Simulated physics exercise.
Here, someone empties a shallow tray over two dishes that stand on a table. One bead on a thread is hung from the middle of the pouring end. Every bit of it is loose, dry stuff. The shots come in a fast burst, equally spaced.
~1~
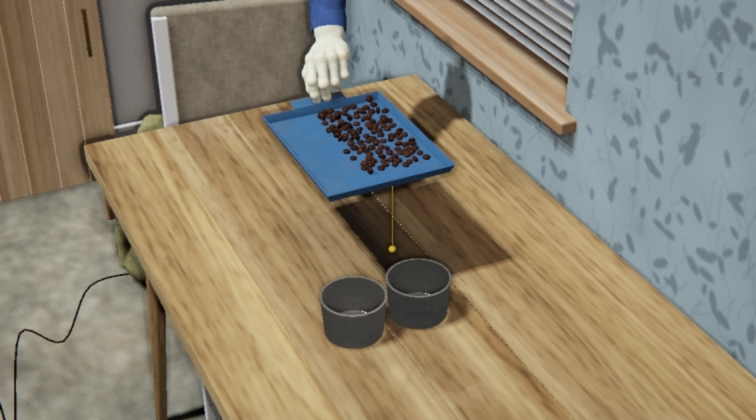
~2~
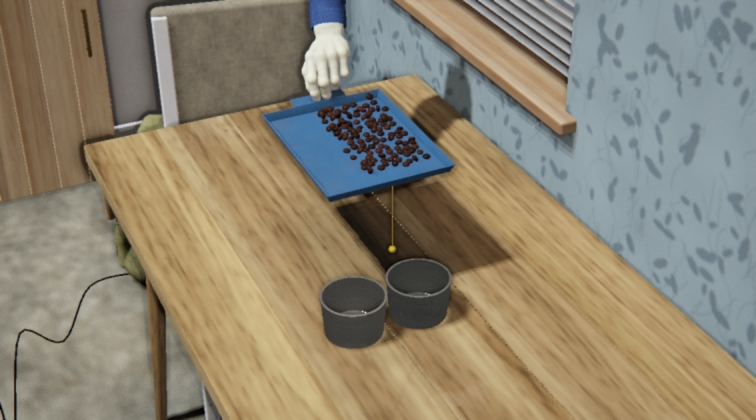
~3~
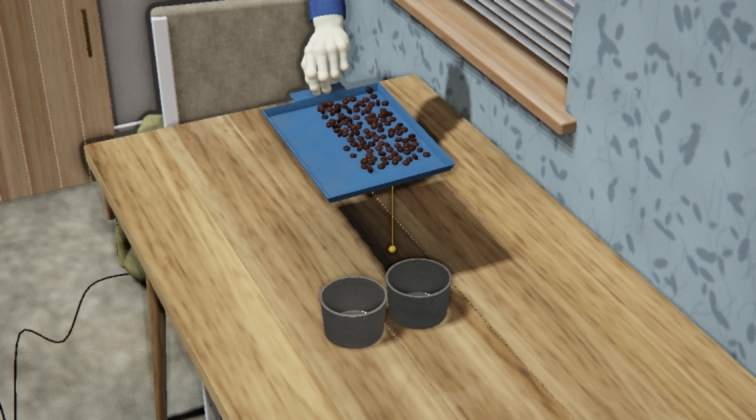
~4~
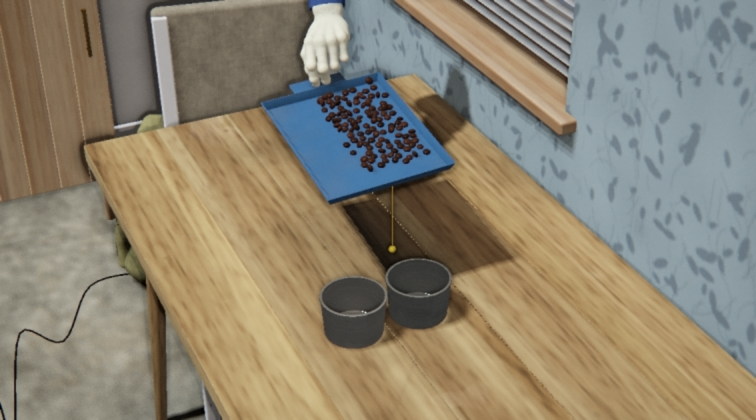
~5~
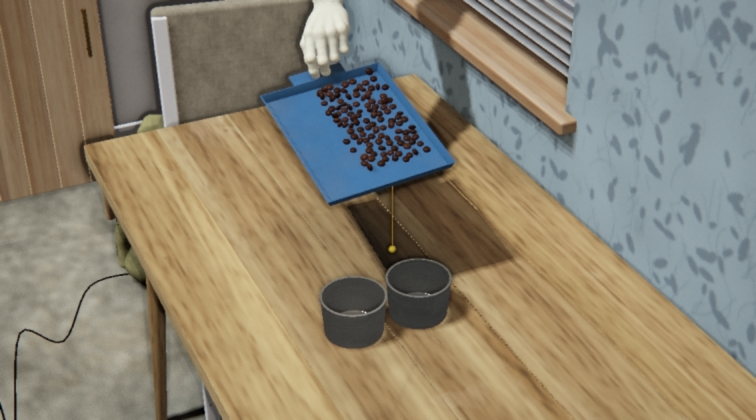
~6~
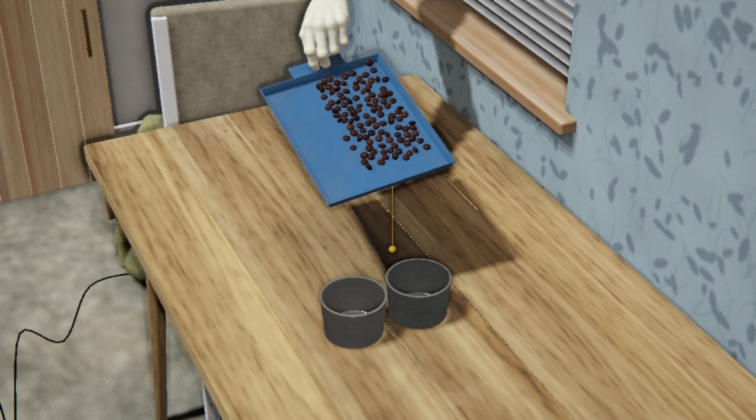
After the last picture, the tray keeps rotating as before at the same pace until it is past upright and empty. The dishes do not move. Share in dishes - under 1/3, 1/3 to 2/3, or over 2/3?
Middle range.
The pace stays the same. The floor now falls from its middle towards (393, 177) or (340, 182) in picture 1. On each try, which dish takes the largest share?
One after the other: The rightmost dish, the leftmost dish.
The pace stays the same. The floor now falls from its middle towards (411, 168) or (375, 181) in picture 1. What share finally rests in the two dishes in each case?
Lab note: Try one about 10 %, try two about 70 %.
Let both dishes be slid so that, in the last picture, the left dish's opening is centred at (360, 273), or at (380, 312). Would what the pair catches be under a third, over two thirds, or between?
One to two thirds; under a third.
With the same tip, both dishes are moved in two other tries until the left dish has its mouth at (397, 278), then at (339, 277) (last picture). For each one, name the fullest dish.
Case one: The leftmost one; case two: The leftmost one.
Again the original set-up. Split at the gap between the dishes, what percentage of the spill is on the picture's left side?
Estimate: Roughly 80 %.
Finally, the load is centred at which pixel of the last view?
It settles centred around (353, 322).
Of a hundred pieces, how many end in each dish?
Out of every hundred, close to 40 go left and close to 10 go right.
Shortly afterwards, tray tipped steeply; the bulk on the tray; only a few outside both; near a quarter in the air.
Next, tray tipped past a quarter turn; near a third in the left dish; a little in the right dish; near a third outside both; a little in the air.
Some moments later, tray tipped past a quarter turn; near half in the left dish; a little in the right dish; near half outside both.
In the end, tray tipped past a quarter turn; near half in the left dish; a little in the right dish; near half outside both.
